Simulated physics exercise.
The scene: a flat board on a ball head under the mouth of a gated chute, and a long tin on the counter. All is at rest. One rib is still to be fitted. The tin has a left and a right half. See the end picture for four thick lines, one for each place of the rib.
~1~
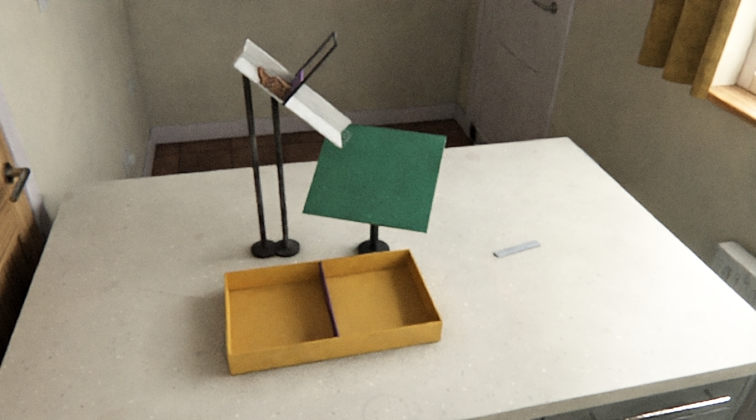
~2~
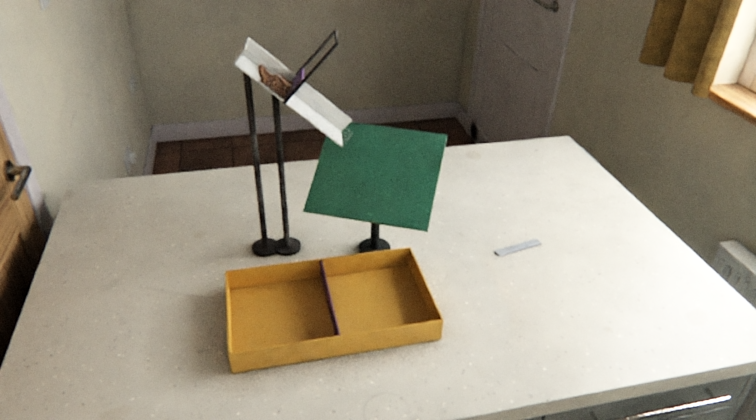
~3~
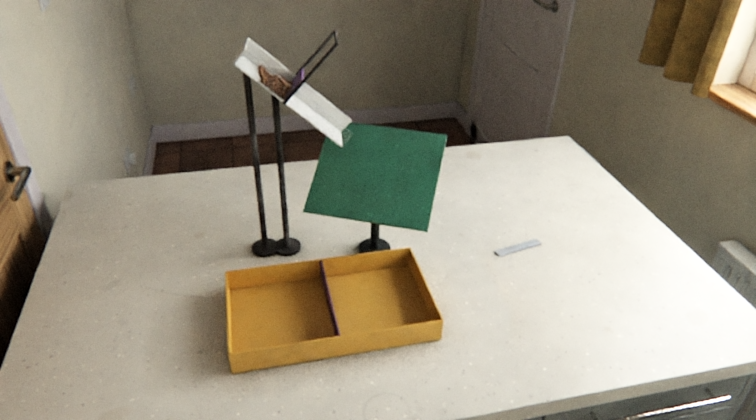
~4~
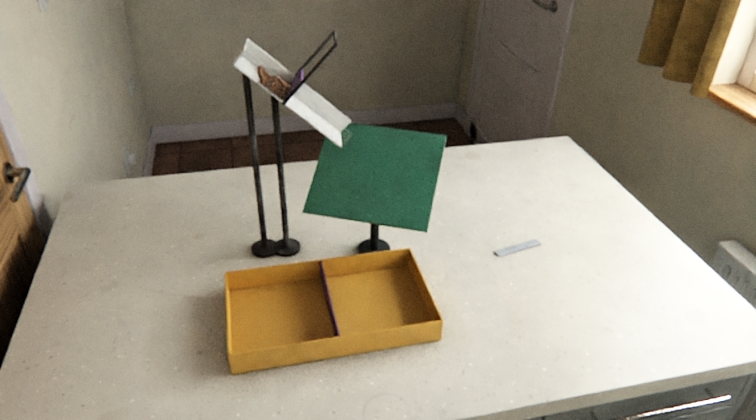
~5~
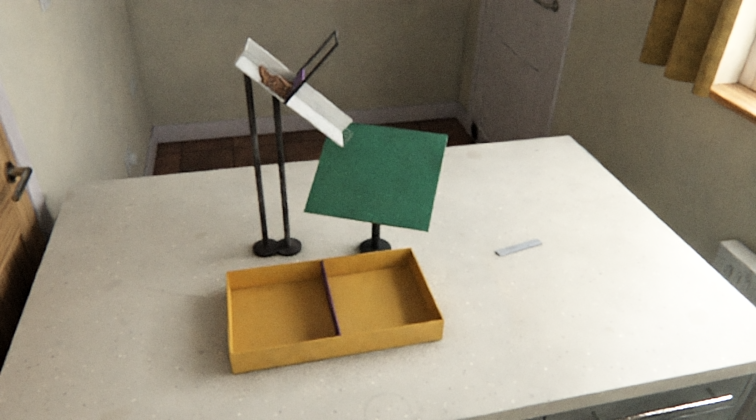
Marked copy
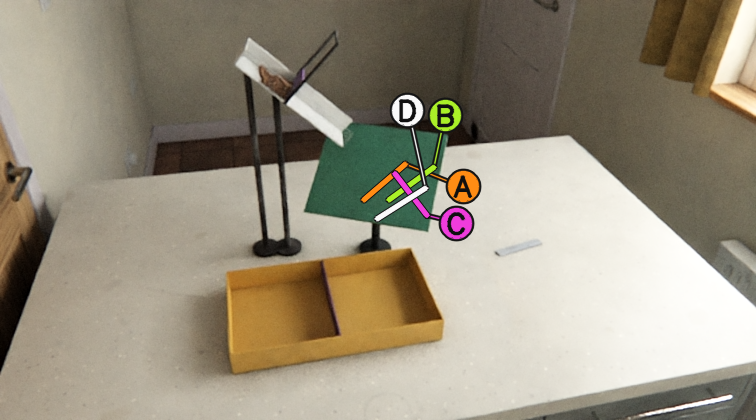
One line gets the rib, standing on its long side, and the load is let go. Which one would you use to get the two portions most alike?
Choose A.
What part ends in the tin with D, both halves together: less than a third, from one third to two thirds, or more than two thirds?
More than two thirds.
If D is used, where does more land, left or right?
Right.
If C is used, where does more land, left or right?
Right.
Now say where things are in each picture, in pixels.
The first picture shows load behind the gate (278, 84), cereal balls; lip of the chute (340, 140), sloping fairly steeply.
The second picture shows middle of the board (377, 172), tilted fairly steeply; middle of its low edge (364, 221); of its high edge (388, 127).
The third picture shows front corners of the tin (229, 354) and (443, 320); front end of its middle wall (340, 336); gate still shut (300, 78).
The fourth picture shows middle of the load (278, 83); lip (341, 140).
The fifth picture shows middle of the load (279, 83); lip (342, 139).
On the marked copy, line A from (405, 164) to (363, 199); line B from (433, 167) to (388, 199); line C from (394, 173) to (427, 215); line D from (425, 188) to (377, 218).
With A, of what is caught, roughly half in the left half, roughly half in the right.
With B, of what is caught, not one piece in the left half, every piece in the right.
With C, of what is caught, not one piece in the left half, every piece in the right.
With D, of what is caught, just a few in the left half, almost all in the right.
